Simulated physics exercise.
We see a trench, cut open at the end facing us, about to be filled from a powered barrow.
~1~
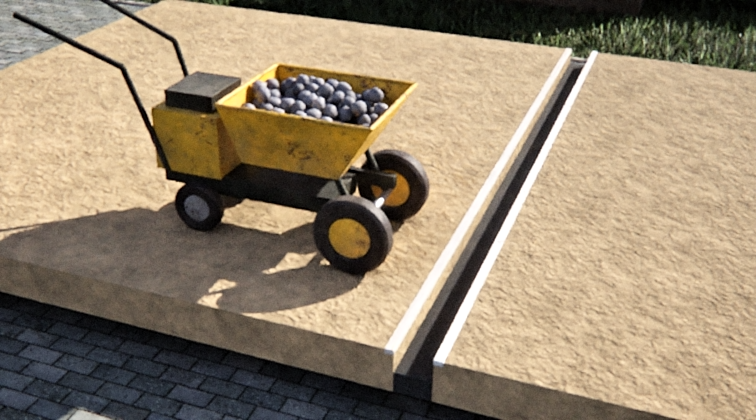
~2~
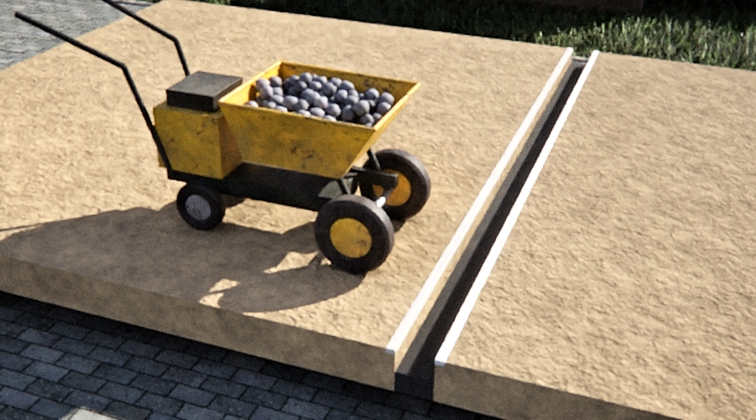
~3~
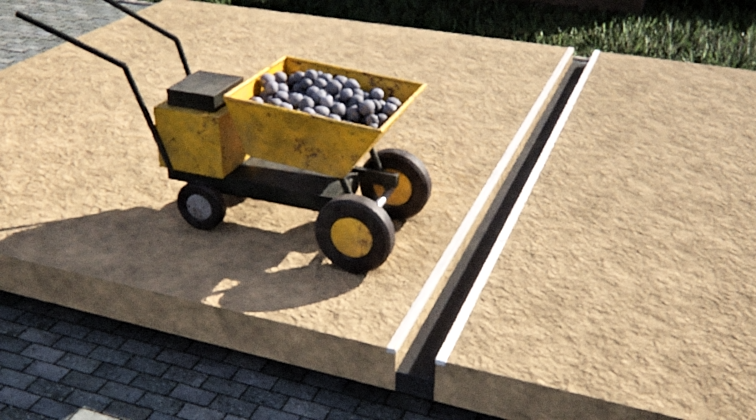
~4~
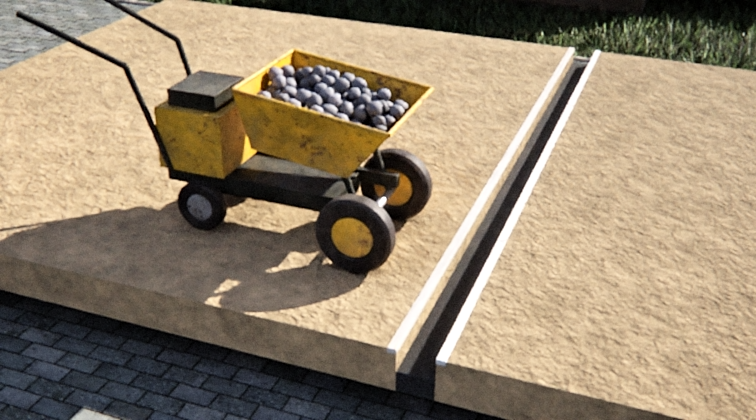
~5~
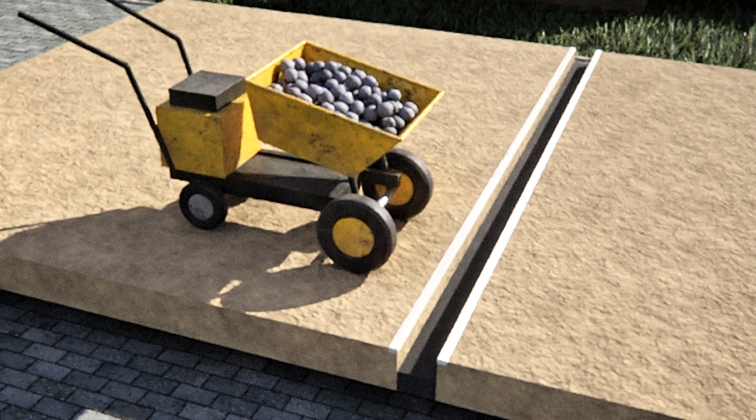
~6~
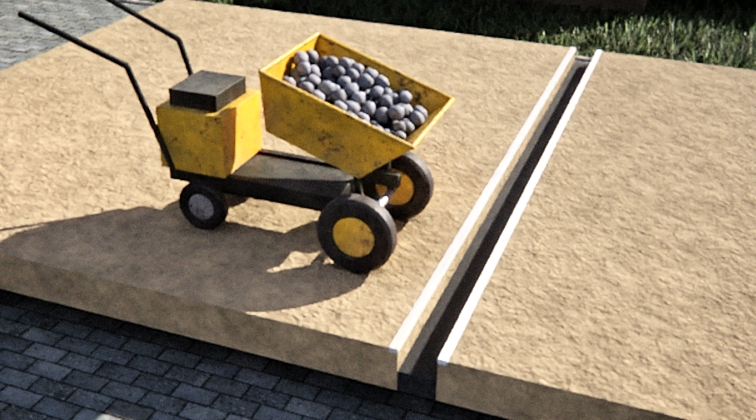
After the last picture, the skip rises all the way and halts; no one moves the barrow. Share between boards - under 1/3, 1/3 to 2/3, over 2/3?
Under 1/3.
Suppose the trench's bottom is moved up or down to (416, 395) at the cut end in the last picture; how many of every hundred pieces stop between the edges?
Something close to 10 per cent.
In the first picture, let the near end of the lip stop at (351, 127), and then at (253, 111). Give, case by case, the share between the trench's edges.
First try: 30 per cent; second try: 20 per cent.
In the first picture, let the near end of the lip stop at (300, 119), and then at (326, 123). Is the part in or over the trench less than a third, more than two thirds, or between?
Try 1, one to two thirds; try 2, one to two thirds.
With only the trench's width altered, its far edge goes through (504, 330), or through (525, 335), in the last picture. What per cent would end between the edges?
In order: Some 50 per cent, then some 70 per cent.
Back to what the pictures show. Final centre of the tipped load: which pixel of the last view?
Once it all stops, the middle lies near (537, 264).
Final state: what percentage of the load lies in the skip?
About 0 in a hundred.
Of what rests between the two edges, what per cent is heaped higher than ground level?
About 10 %.
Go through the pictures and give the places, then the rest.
The first picture shows lip of the skip (370, 130), level; top of the load (305, 98), round cobbles; first edge of the trench (412, 312); far edge (458, 322), the trench under half as wide as the skip, and about half as deep as wide.
The second picture shows lip of the skip (374, 130), level; top of the load (308, 96).
The third picture shows lip of the skip (380, 132), tipped barely; top of the load (313, 93).
The fourth picture shows lip of the skip (388, 135), tipped a little; top of the load (309, 93).
The fifth picture shows lip of the skip (400, 140), tipped a little; top of the load (319, 89).
The sixth picture shows lip of the skip (412, 148), tipped clearly; top of the load (318, 86); first edge of the trench (416, 311); far edge (462, 321).
Just after the last frame, skip tipped steeply; every one in the skip.
A moment on, skip tipped right over; the larger part in the skip; about a tenth beyond it; about a tenth falling.
Further on, skip tipped right over; roughly a quarter in the skip; just a few in or heaped over the trench; the larger part beyond it.
When it is over, skip tipped right over; about a tenth in or heaped over the trench; the larger part beyond it.
